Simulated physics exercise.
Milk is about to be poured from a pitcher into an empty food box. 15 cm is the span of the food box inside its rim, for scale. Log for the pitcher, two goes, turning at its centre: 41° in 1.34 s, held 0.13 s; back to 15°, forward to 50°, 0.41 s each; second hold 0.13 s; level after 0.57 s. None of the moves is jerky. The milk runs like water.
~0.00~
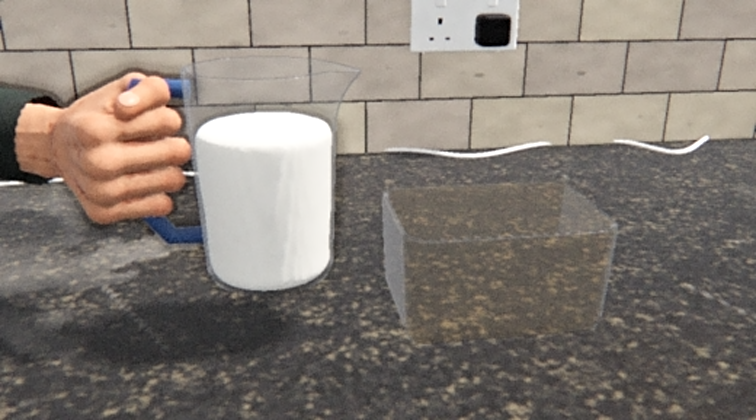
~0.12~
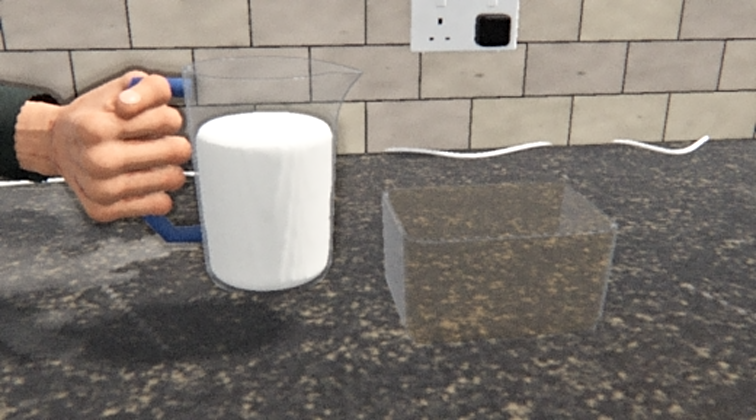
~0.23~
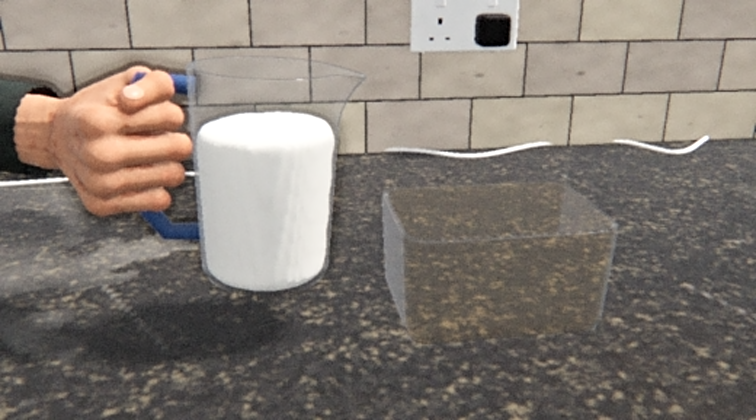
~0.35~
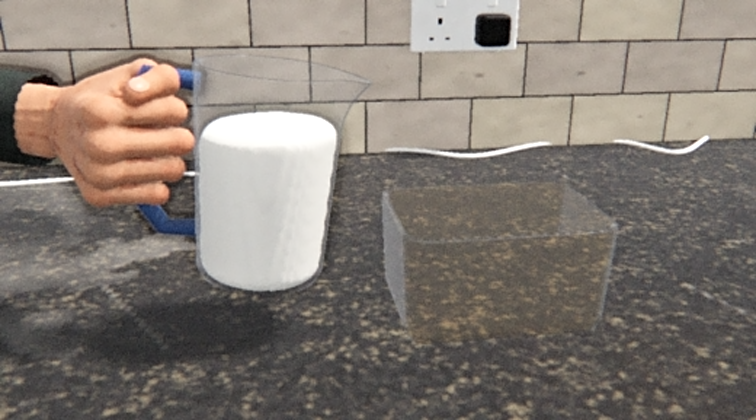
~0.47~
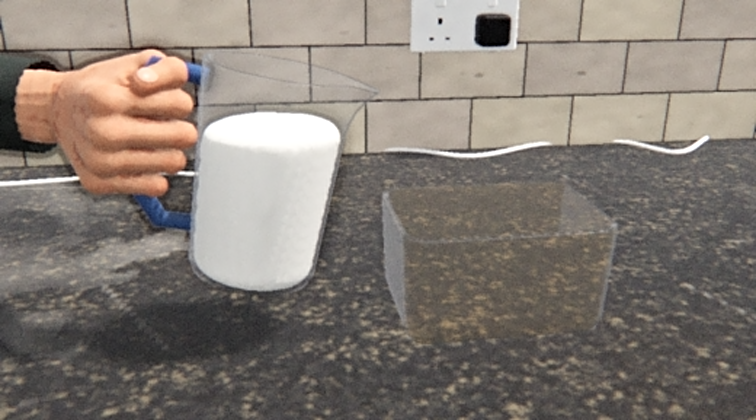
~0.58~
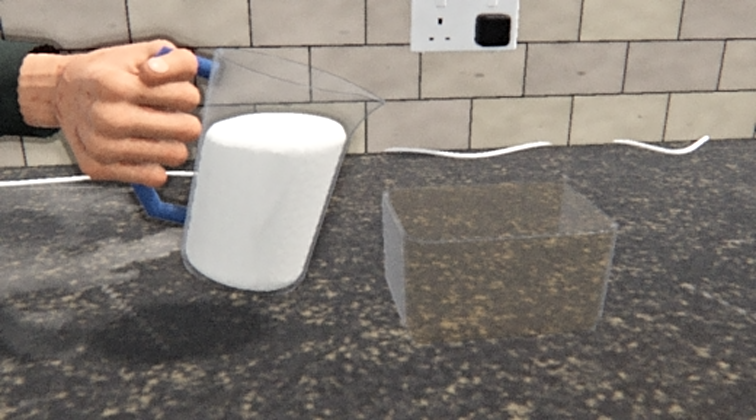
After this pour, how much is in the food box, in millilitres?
I would say roughly 80 ml ends up there.
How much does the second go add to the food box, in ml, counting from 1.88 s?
Roughly 50 ml more.
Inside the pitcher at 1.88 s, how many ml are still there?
Around 610 ml.
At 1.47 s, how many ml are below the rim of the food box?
Contents at that moment: Approx. 15 ml.
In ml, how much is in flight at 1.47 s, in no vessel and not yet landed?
Close to 5 ml, I'd say.
After 1.47 s the tilt is 41° and the food box has 15 ml, the pitcher 620 ml, and 0 ml is on the work surface.
After 1.88 s the tilt is 15° and the food box has 25 ml, the pitcher 615 ml, and 0 ml is on the work surface.
After 2.42 s the tilt is 50° and the food box has 45 ml, the pitcher 580 ml, and 0 ml is on the work surface.
After 2.83 s the tilt is 9° and the food box has 80 ml, the pitcher 560 ml, and 0 ml is on the work surface.
In the end the food box has 80 ml, the pitcher 560 ml, and 0 ml is on the work surface.
